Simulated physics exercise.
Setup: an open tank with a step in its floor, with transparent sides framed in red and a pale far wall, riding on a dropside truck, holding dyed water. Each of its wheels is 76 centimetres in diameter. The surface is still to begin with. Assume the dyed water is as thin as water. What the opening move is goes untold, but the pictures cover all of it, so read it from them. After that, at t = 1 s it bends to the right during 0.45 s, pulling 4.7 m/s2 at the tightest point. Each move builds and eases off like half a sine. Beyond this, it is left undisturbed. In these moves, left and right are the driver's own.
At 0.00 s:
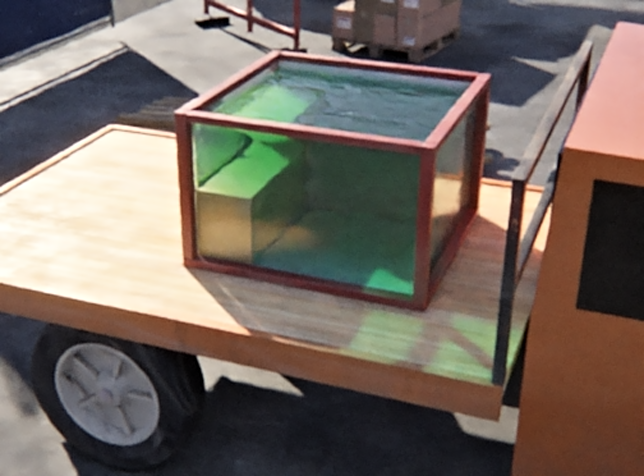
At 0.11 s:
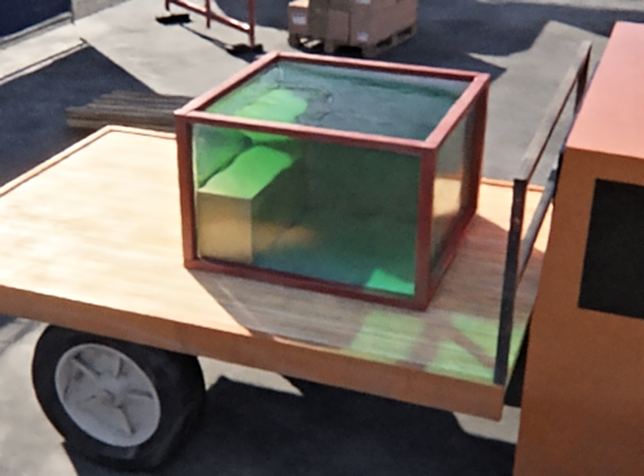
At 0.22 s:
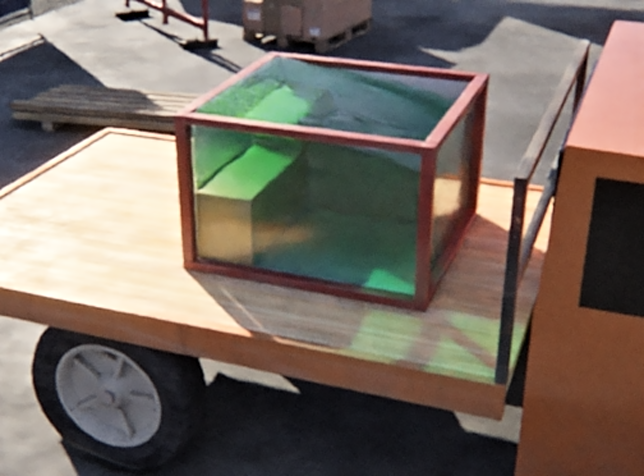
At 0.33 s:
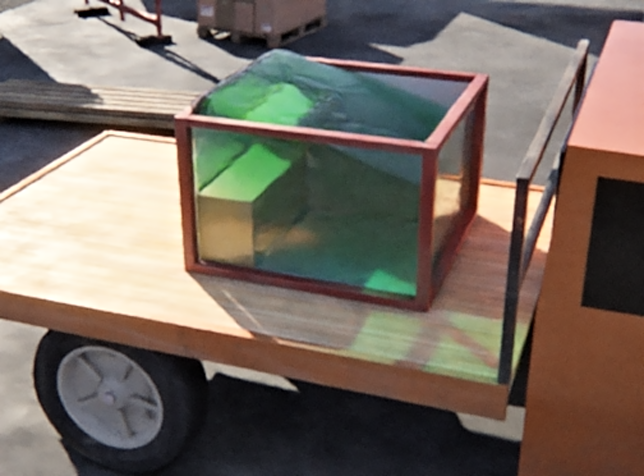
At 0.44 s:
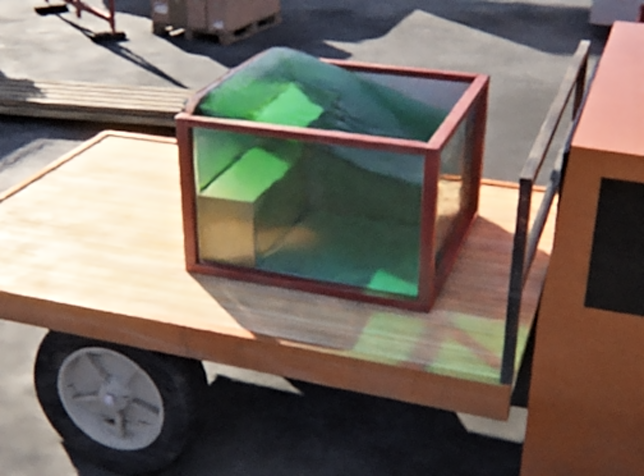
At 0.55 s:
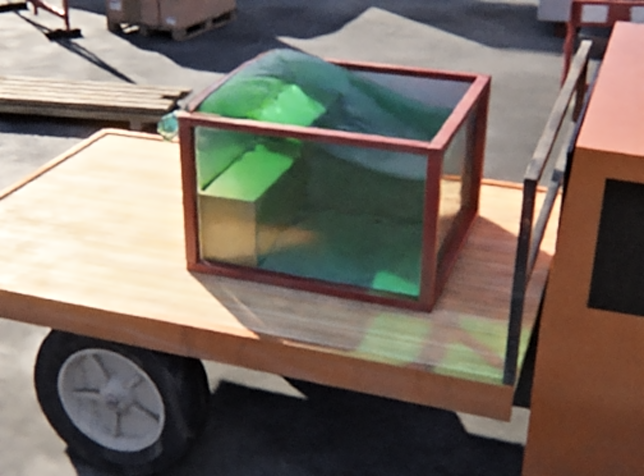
Green water in a red-framed tank heaps up leftward as the orange truck rolls right.
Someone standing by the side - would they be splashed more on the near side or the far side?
On the far side.
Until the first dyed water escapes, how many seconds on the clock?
It happens at some 0.6 s.
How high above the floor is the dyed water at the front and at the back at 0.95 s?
About 68 cm at the front, 52 cm at the back.
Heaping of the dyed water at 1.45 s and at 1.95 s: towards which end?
At the back, then the back.
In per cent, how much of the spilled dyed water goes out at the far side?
I'd put it at about 60 percent of what spills.
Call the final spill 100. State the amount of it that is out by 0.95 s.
Around 10 percent of it.
After 0.95 s it stands 51 cm high behind and 67 cm in front; 2 per cent has gone over the left end.
After 1.45 s it stands 60 cm high behind and 50 cm in front; 4 per cent has gone over the far side and the left end.
After 1.95 s it stands 60 cm high behind and 54 cm in front; 14 per cent has gone mostly over the far side, some over the left end.
After 4.43 s 18 per cent has gone mostly over the far side, some over the left end; the far side has passed 11 per cent and the near side 1.
